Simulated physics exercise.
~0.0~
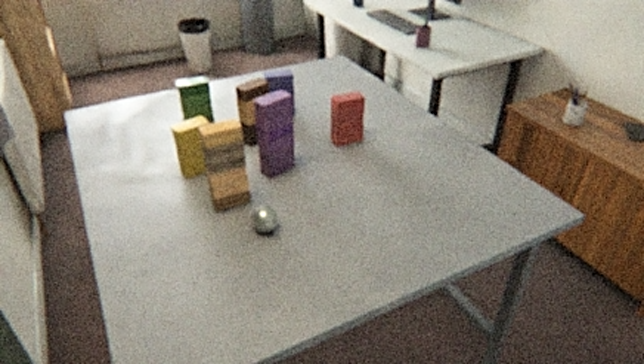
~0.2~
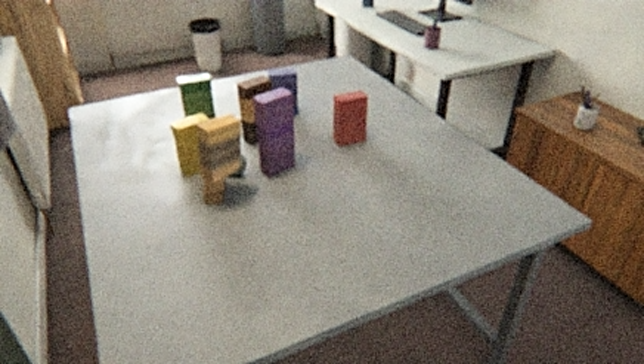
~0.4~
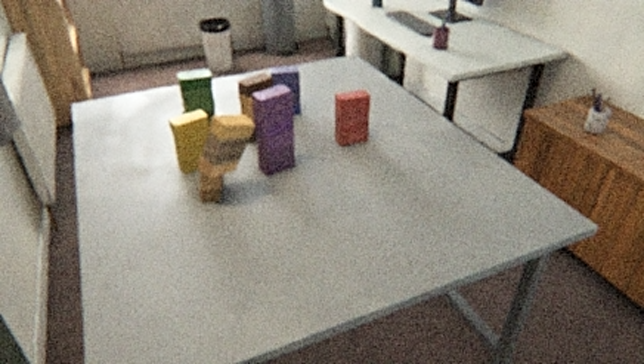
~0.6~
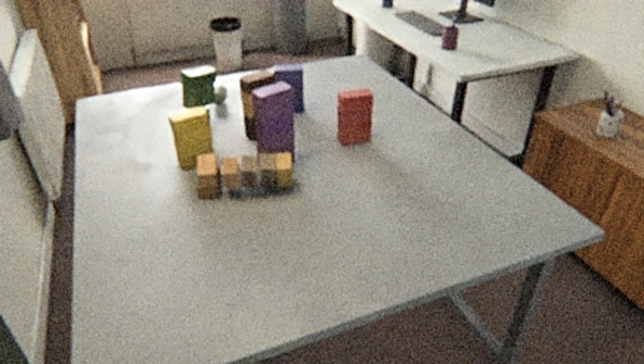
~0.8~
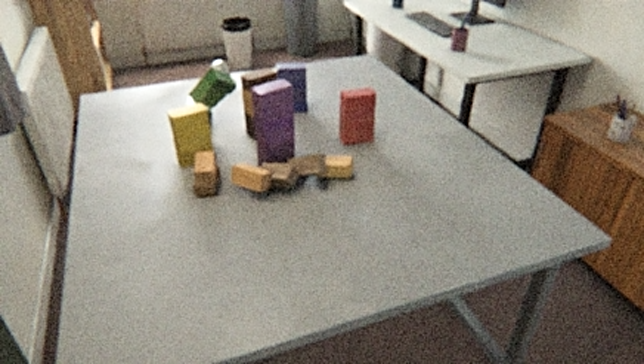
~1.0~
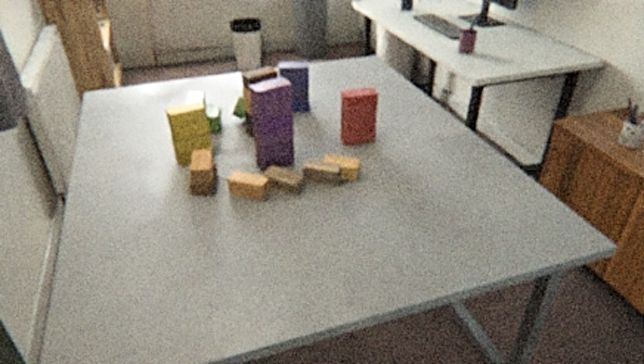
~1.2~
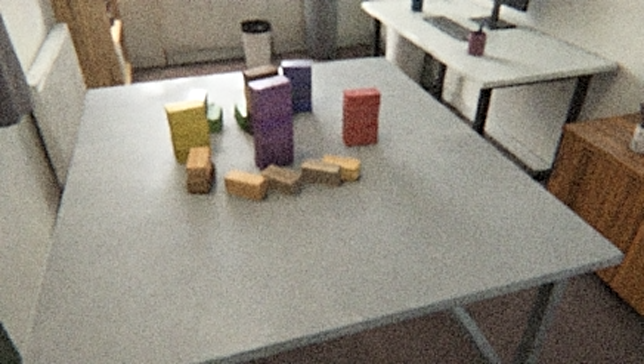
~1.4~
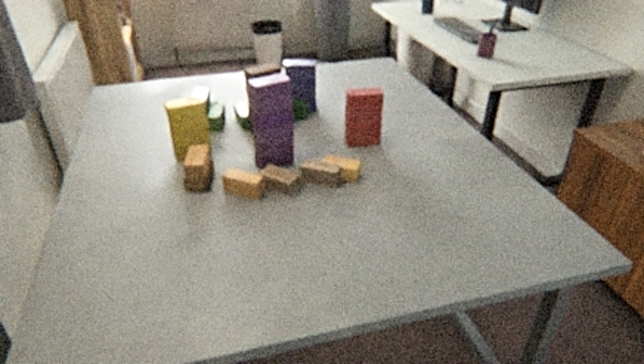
A large pale grey table stands in a room, seen from above, with a white desk behind it and a wooden cabinet at the right. Stacks of toy blocks stand towards its far side, yellow and green on the left, purple in the middle, blue behind and red to the right, with brown and natural wood ones among them. A silvery ball rolls into the front wooden stack, which buckles and topples to the right. The ball carries on to the green stack, which tips over behind the others. Finally wooden blocks lie strewn in front, while the purple, yellow, red and blue stacks still stand.
